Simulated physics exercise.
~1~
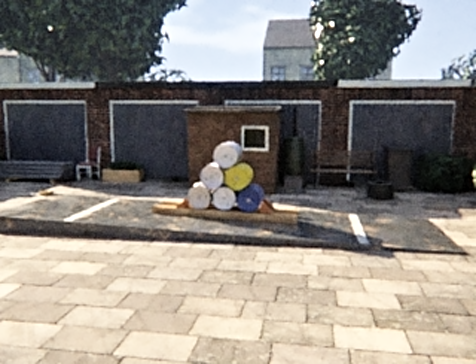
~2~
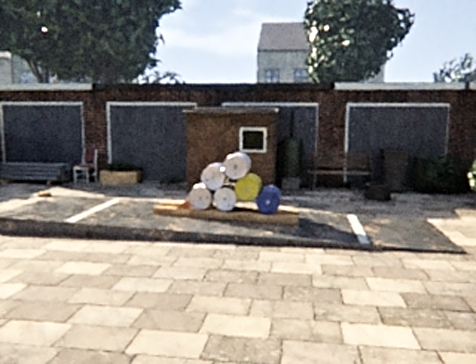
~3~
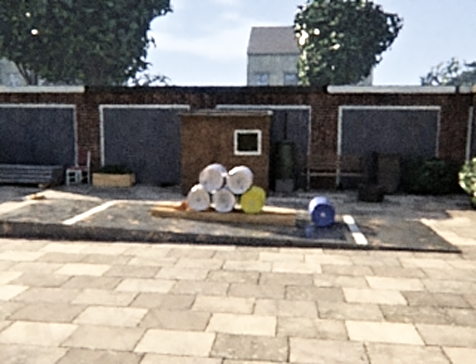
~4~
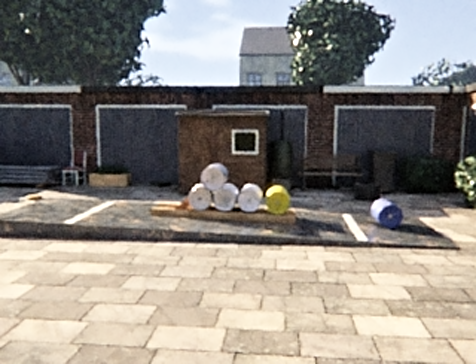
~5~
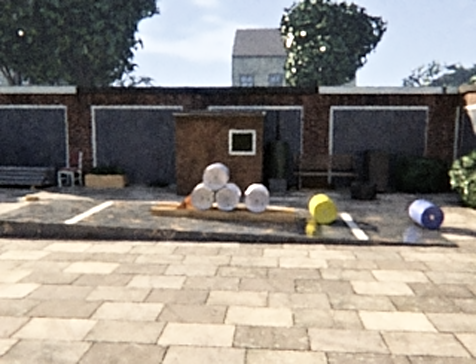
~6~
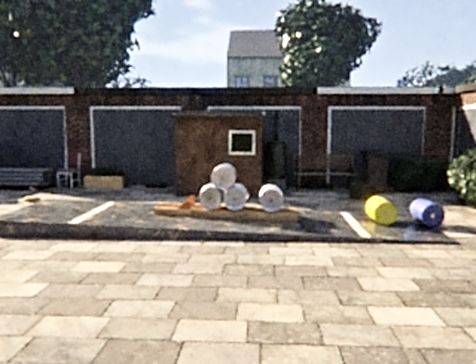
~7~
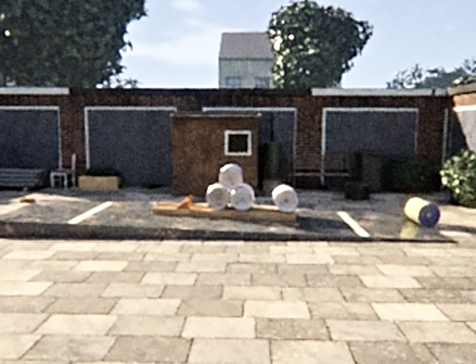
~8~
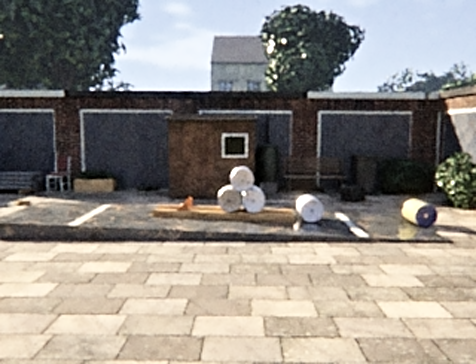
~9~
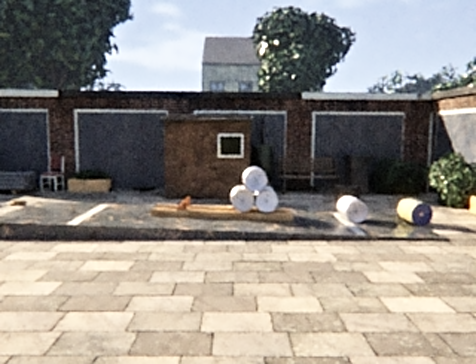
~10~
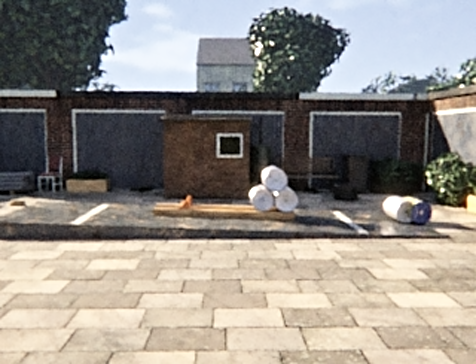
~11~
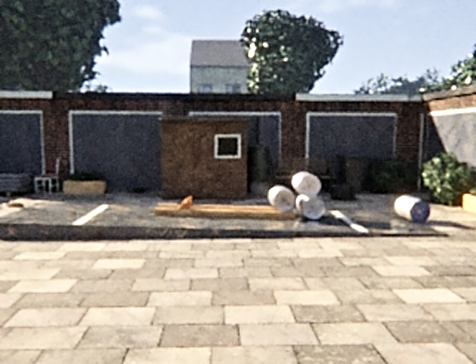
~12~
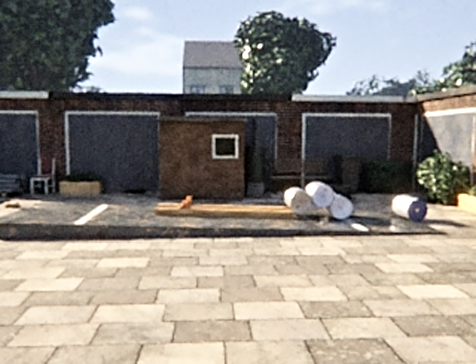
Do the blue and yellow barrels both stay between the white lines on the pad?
No, neither of them stays between the lines. The blue barrel rolls past the right line first and the yellow one follows, and both end up beyond it.
